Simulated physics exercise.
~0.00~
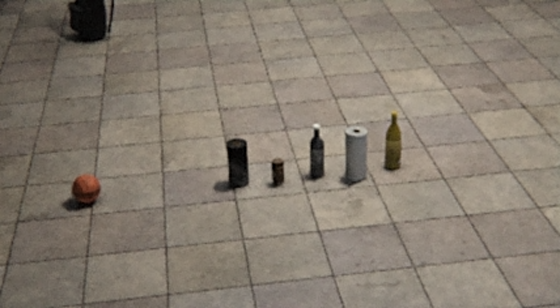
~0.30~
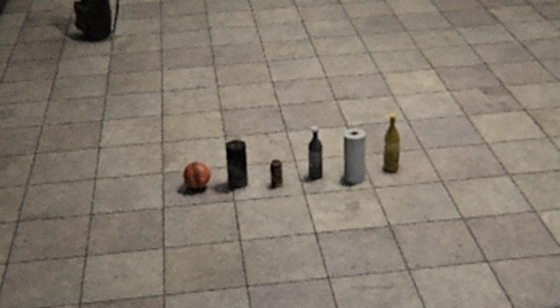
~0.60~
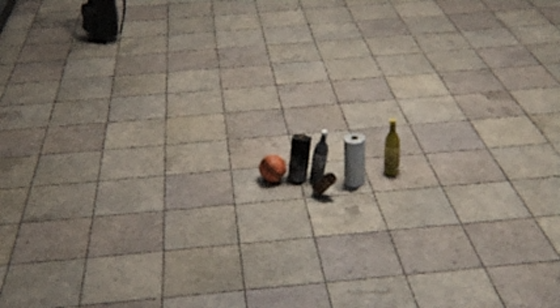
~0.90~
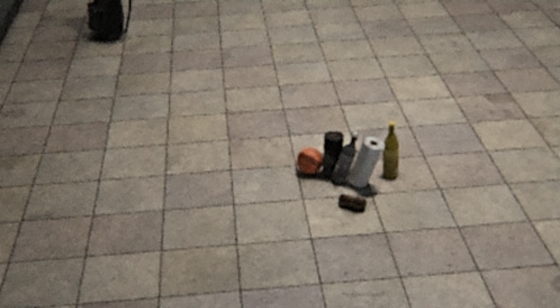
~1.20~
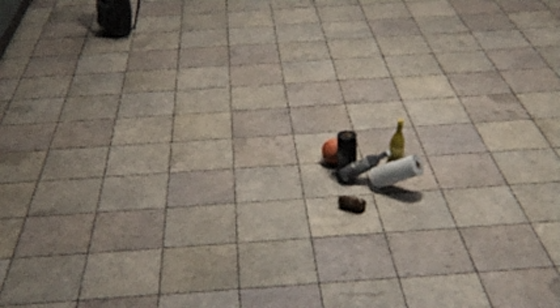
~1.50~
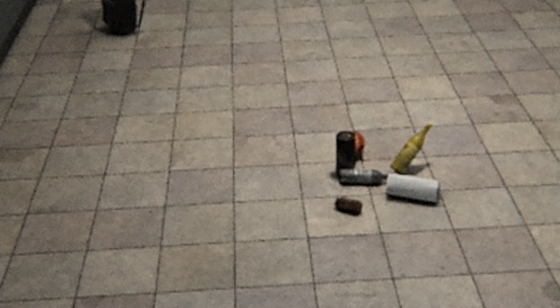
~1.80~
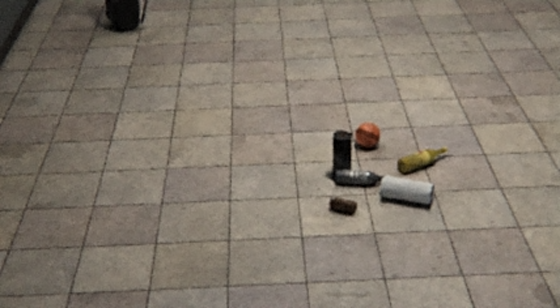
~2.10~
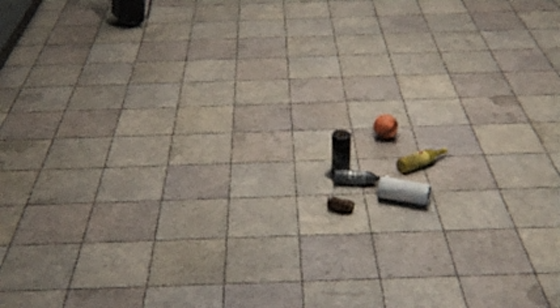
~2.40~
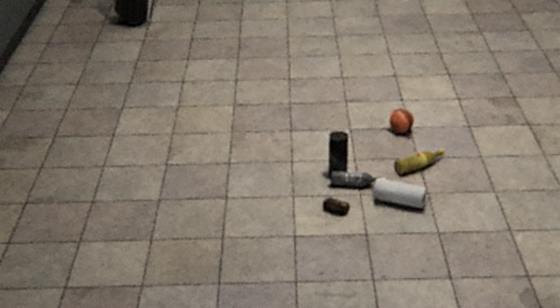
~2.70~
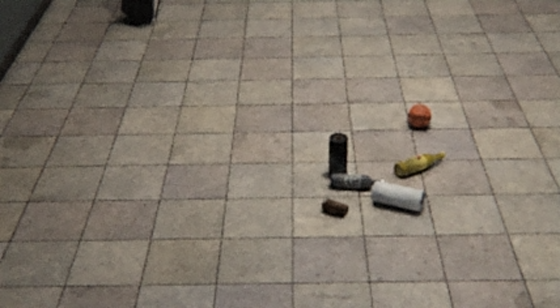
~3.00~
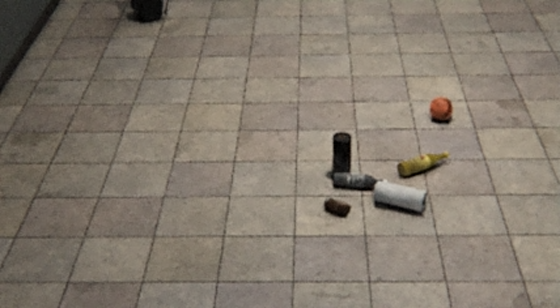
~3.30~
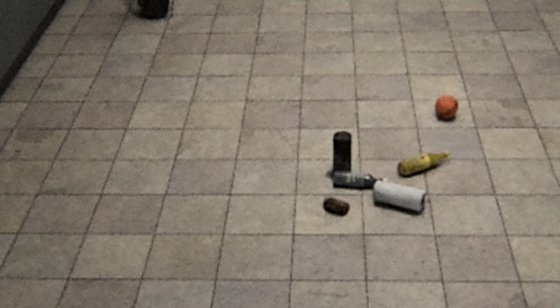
On a tiled floor, an orange ball rolled right into a loose row of bottles, rolls and a can, toppling the brown can, grey bottle, white roll and yellow bottle, then rolled on beyond them while the shifted black roll stayed standing.
